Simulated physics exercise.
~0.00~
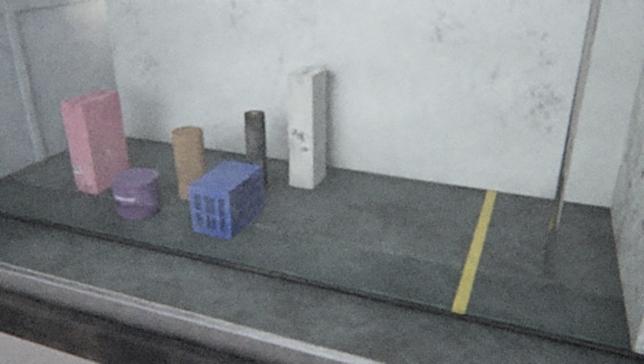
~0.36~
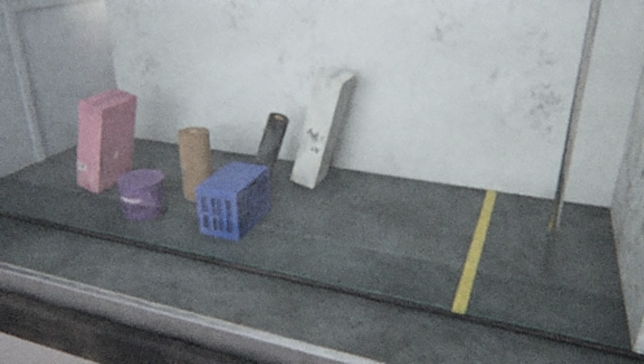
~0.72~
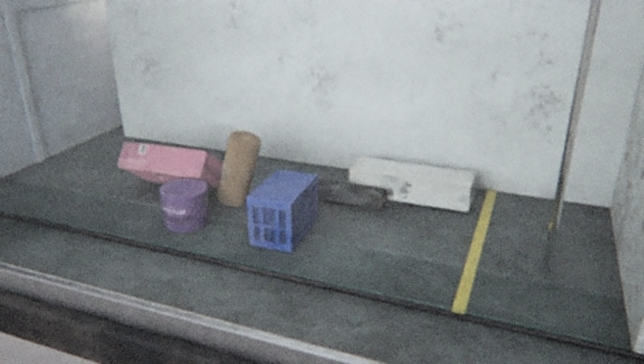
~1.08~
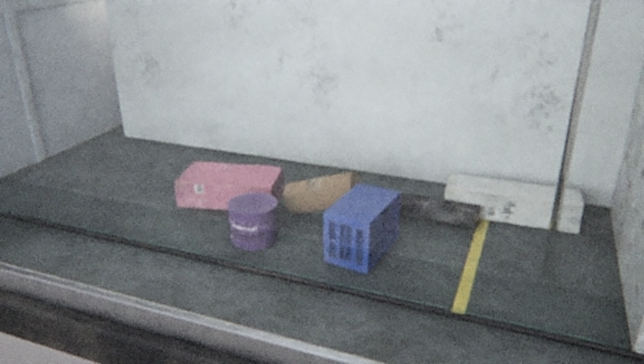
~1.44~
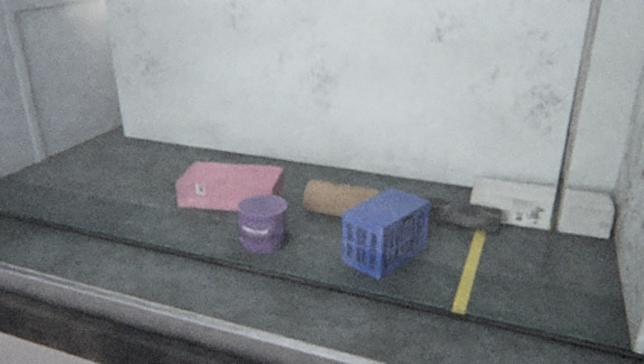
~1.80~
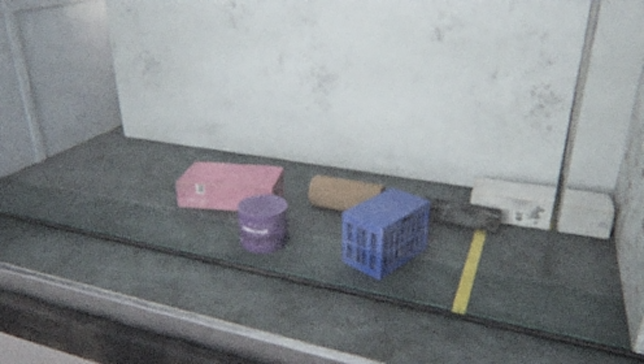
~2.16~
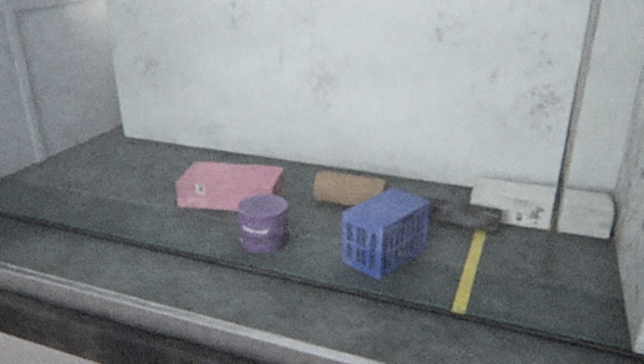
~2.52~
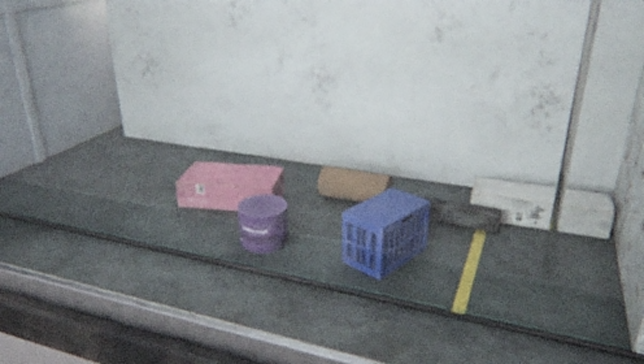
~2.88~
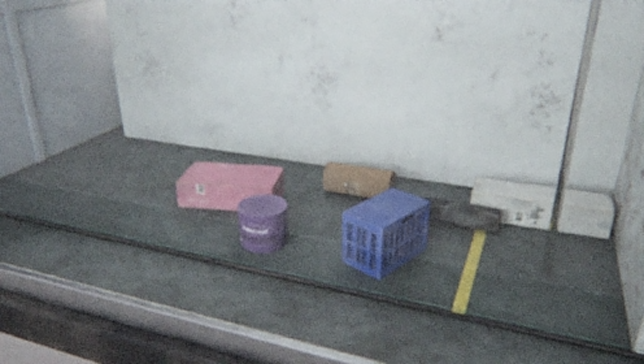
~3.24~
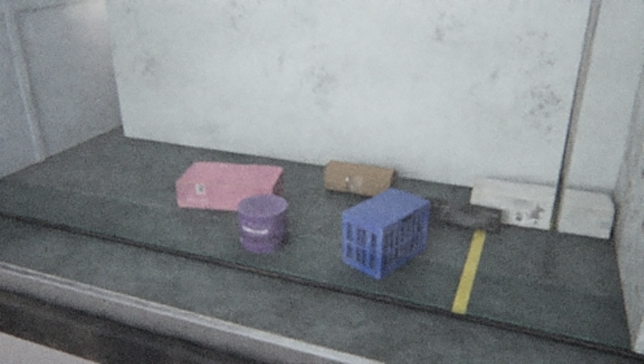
Several loose boxes and rolls toppled and slid right with a blue crate and purple bucket, and the white box crossed the yellow line while the others stopped short. The brown roll then rolled back toward the wall and came to rest.
